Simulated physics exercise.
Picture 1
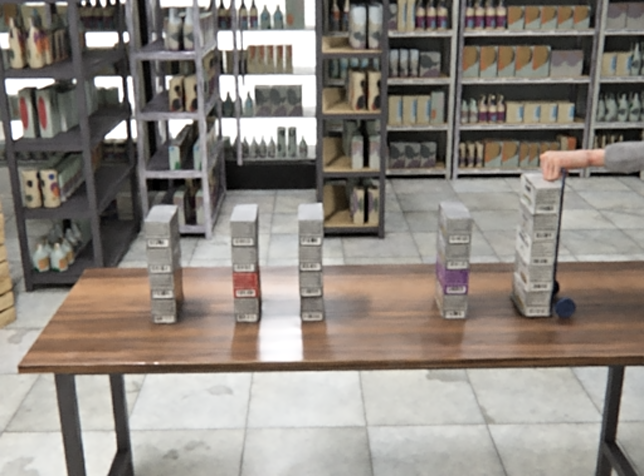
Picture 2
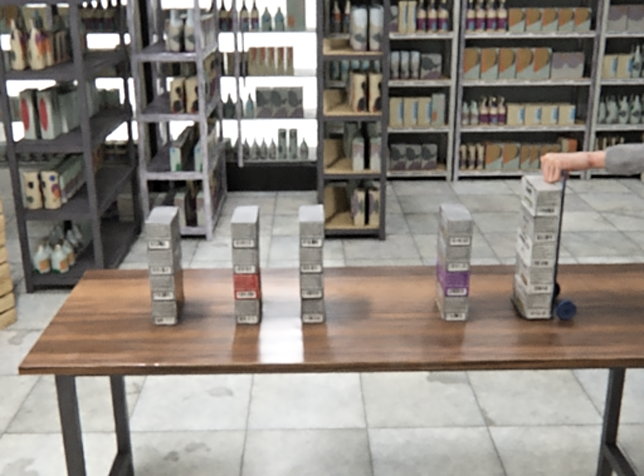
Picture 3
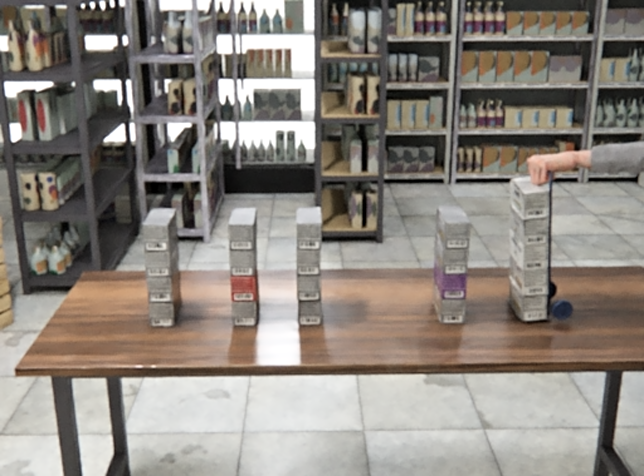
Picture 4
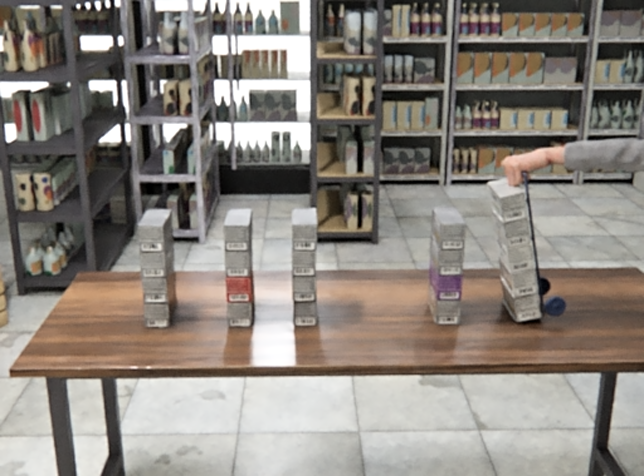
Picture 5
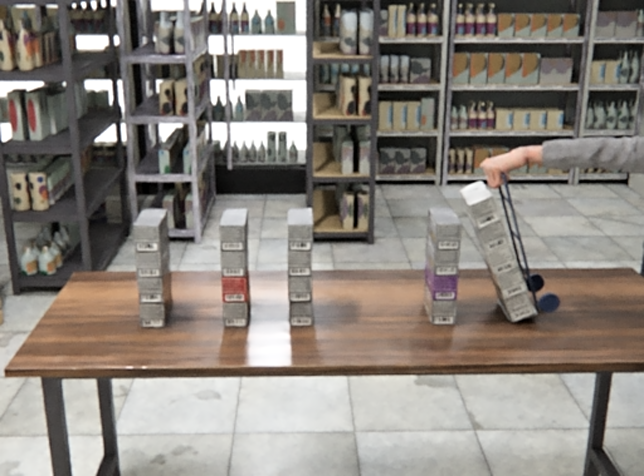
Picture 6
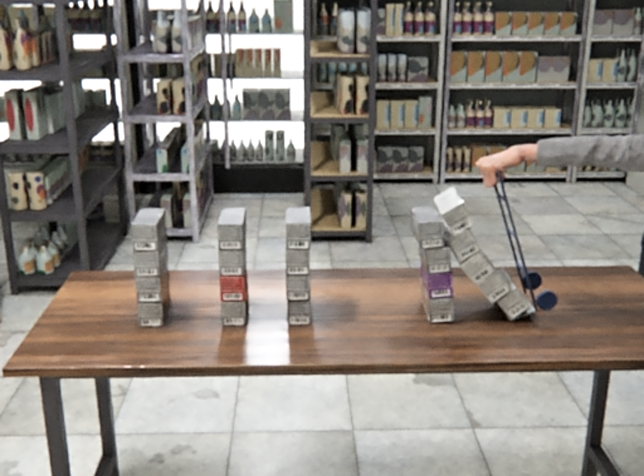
A toy sack truck carrying the tall pale pile of packets at the right of a wooden table stands upright, a hand resting at its top. The hand then tilts it leftward, and the pile leans further than the truck's frame until its upper packets meet the neighbouring purple-banded pile, which shifts slightly.
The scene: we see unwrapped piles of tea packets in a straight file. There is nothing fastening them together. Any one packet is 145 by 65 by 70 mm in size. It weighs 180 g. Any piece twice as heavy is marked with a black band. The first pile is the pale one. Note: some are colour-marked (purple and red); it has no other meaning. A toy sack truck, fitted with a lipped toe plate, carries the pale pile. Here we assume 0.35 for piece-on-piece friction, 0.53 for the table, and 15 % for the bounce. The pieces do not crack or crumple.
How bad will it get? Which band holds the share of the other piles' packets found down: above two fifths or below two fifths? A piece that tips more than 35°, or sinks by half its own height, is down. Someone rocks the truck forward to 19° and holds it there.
Below two fifths.
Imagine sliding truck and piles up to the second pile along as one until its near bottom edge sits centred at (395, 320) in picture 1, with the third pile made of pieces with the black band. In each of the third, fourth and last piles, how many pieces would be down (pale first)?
Down by pile: Third 4, fourth 4, last 3.
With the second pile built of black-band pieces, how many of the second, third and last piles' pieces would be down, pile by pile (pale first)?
In that case the second pile has 4 down, the third 0, the last 0.
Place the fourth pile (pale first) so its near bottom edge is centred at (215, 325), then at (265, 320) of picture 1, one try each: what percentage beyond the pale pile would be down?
First 20, then 20 per cent.
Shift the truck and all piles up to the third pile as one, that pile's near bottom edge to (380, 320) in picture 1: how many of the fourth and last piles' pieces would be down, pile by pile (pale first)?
Down per pile: Fourth 0; last 0.
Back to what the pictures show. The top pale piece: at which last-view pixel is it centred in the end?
(323, 276).
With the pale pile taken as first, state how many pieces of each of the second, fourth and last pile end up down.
Counting pieces, the second pile has 4, the fourth 0 and the last 0.
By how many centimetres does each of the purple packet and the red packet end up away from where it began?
The purple one ends 18 cm from its start and the red one 0 cm.
Then, 0.13 s past the last view, 5 of the pale pile down; none of the 16 other packets down, 4 disturbed; purple packet 17° from how it stood.
Then, 0.29 s past the last view, 5 of the pale pile down; 4 of the 16 other packets down; purple packet 53° from how it stood, 50 mm lower.
In the end, 5 of the pale pile down; 4 of the 16 other packets down; purple packet on its side; red packet unmoved. That is 25 per cent. From the last view, middles, purple packet near (378, 302), red packet near (234, 278).
